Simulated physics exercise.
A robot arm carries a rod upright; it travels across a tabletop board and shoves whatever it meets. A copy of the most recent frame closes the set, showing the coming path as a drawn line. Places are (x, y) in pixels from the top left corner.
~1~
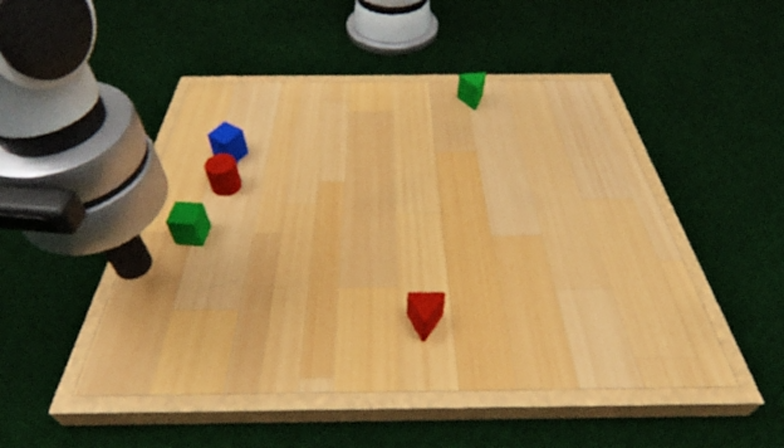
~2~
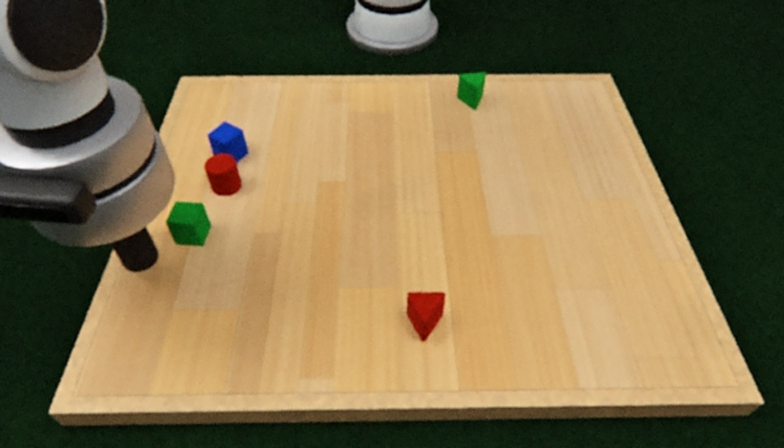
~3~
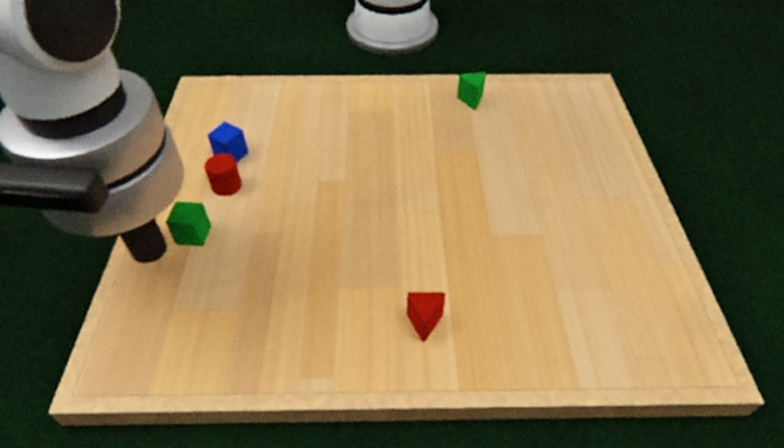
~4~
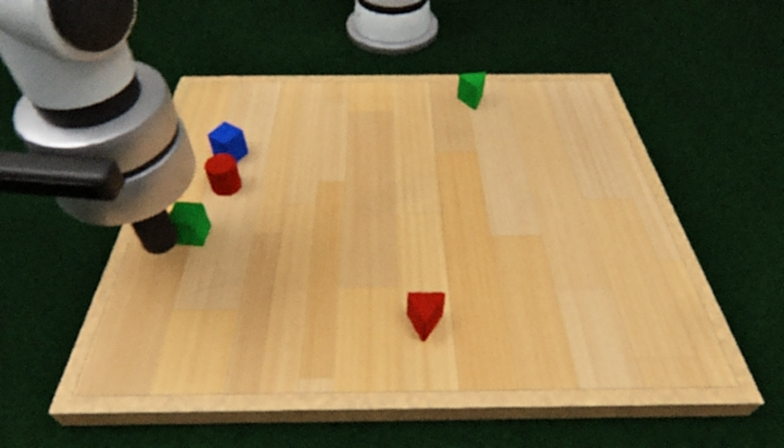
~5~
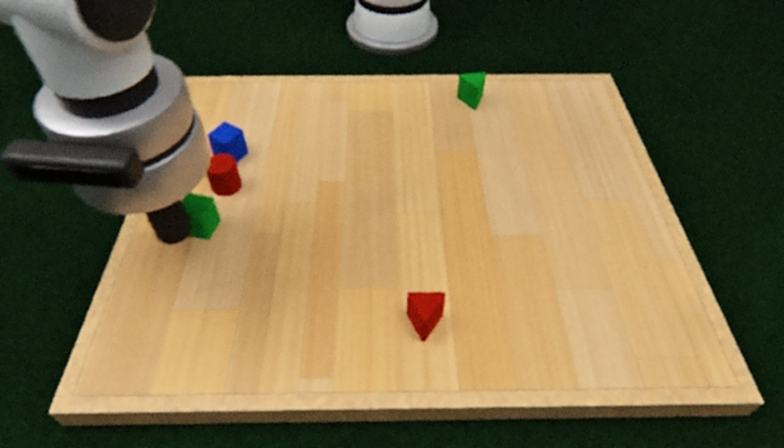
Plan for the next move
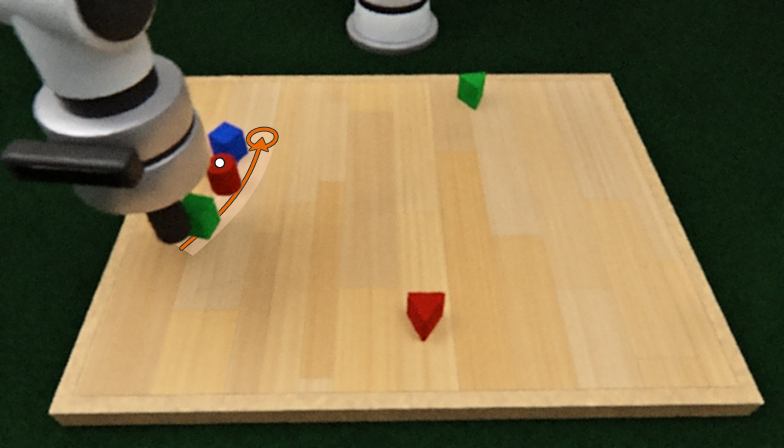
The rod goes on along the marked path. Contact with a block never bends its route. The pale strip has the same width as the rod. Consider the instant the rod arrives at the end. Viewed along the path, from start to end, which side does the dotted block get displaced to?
Shifts left.
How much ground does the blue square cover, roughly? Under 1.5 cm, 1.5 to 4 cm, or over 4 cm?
The 1.5 to 4 cm band.
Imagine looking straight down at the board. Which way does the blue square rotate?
Counterclockwise from above.
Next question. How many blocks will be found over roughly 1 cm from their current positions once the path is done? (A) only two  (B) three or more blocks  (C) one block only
The answer is B.
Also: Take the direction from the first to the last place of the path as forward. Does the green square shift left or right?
Picture yourself facing from the start of the path to its end: The green square moves off to your right.
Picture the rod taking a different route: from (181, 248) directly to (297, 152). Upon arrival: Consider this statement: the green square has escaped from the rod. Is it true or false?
Verdict: False.
Drawn move, from (181, 248) by way of (223, 210) and (249, 173) to (262, 138); the dot is on the red disc.
The first path, step by step. One third of the way, rod at (218, 194); green square at (240, 171), turned 30° clockwise; red disc at (232, 150).
Two thirds of the way, rod at (246, 156); green square at (273, 149), turned 90° clockwise; red disc at (244, 130); blue square at (221, 122), turned 20° anticlockwise.
At the end, rod at (259, 122); green square at (274, 148), turned 100° clockwise; red disc at (246, 100); blue square at (218, 119), turned 40° anticlockwise.
